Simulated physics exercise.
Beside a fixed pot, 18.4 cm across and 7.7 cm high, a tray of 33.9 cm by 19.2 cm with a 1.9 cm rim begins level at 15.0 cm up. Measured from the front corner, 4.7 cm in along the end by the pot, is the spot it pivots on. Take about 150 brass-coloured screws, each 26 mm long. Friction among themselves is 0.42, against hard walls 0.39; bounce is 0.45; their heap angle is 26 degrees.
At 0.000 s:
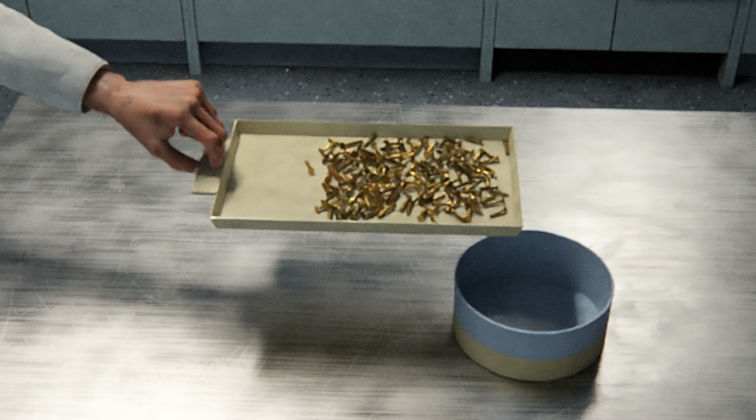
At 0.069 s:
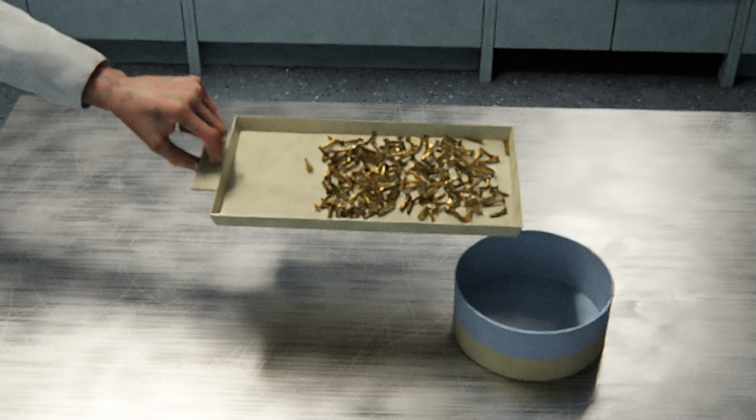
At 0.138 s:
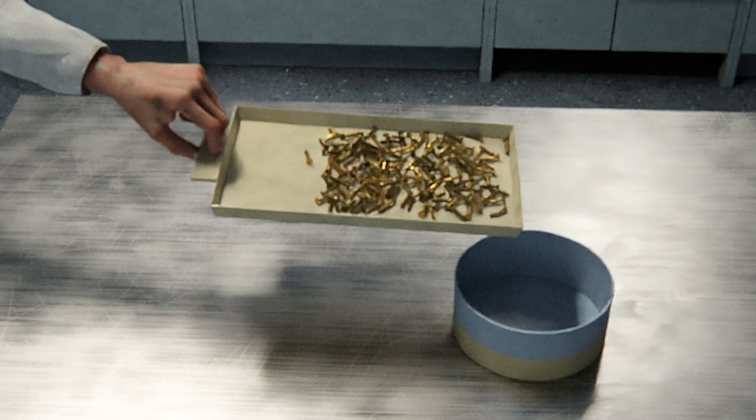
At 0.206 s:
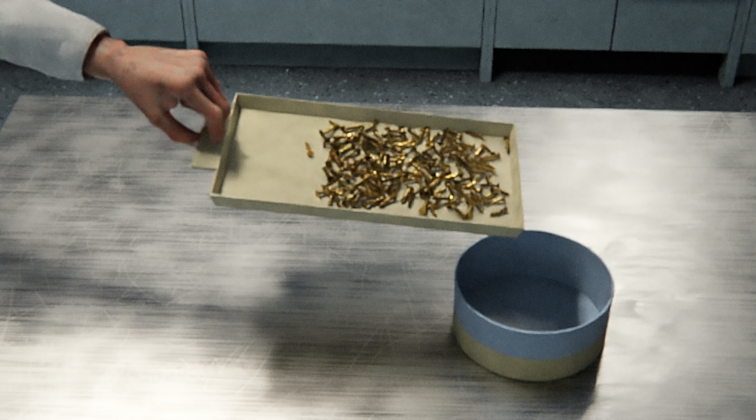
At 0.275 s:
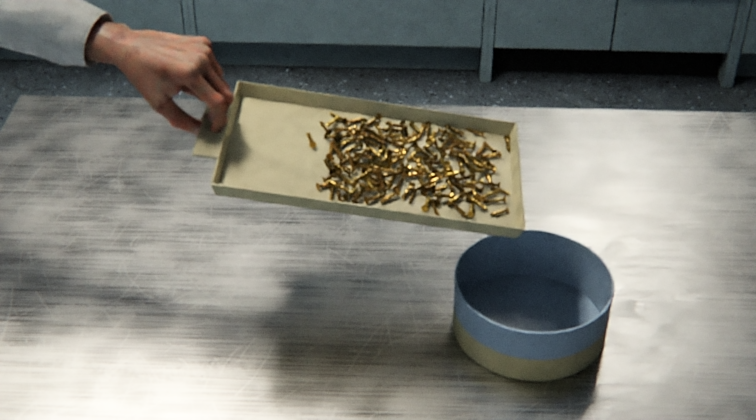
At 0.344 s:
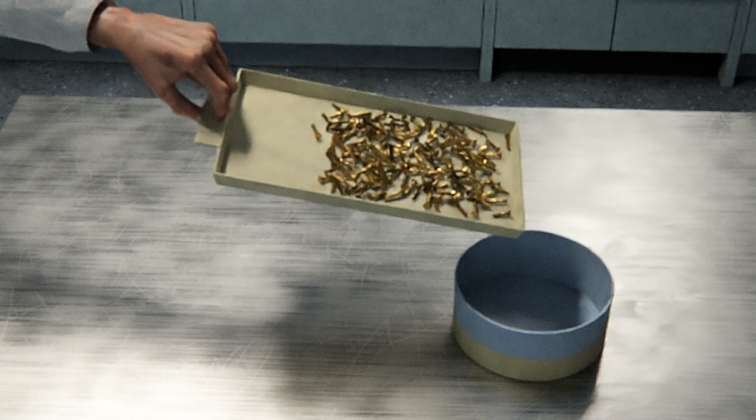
A hand raised the left end of a shallow tray of brass-coloured screws, tilting it gently down to the right above a metal table, while the screws barely shifted and the blue-and-cream pot stayed still.
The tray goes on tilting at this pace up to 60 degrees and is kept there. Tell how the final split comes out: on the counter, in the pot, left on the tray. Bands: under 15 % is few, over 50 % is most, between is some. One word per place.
Counter: Few, pot: Some, tray: Most.
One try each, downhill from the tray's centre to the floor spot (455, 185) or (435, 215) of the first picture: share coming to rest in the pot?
The share comes to about 5 in a hundred, then about 15 in a hundred.
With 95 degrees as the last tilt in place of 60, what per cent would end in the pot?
About 90 in a hundred would end up in the pot.
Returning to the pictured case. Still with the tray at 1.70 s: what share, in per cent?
Reading: Approx. 85%.
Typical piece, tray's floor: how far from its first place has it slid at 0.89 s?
Around 6 centimetres.
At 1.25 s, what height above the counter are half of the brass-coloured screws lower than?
Roughly 18 cm.
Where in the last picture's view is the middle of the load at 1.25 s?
Around (505, 177).
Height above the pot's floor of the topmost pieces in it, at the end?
Some 1.0 cm above the floor.
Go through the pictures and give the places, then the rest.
In the first picture, tray tilt 0 degrees, front corners at (215, 215) and (518, 223); middle of the pieces at (416, 179); pot at (534, 279).
In the second picture, tray tilt 1 degrees, front corners at (215, 212) and (518, 223); middle of the pieces at (416, 177).
In the third picture, tray tilt 3 degrees, front corners at (215, 203) and (519, 224), lowest corner right front; middle of the pieces at (417, 174).
In the fourth picture, tray tilt 6 degrees, front corners at (216, 192) and (519, 225), lowest corner right front; middle of the pieces at (417, 170).
In the fifth picture, tray tilt 9 degrees, front corners at (217, 181) and (520, 225), lowest corner right front; middle of the pieces at (418, 166).
In the sixth picture, tray tilt 12 degrees, front corners at (219, 171) and (521, 226), lowest corner right front; middle of the pieces at (420, 162); pot at (534, 279). Its pace works out near 40 degrees a second.
After 0.89 s, tilt 35 degrees; the tray holds 100 %, the pot 0 %.
After 1.25 s, tilt 50 degrees; the tray holds 100 %, the pot 0 %.
After 1.70 s, tilt 60 degrees; the tray holds 85 %, the pot 15 %.
At rest (2.8 s), counter 0 %, pot 30 %, tray 70 %.
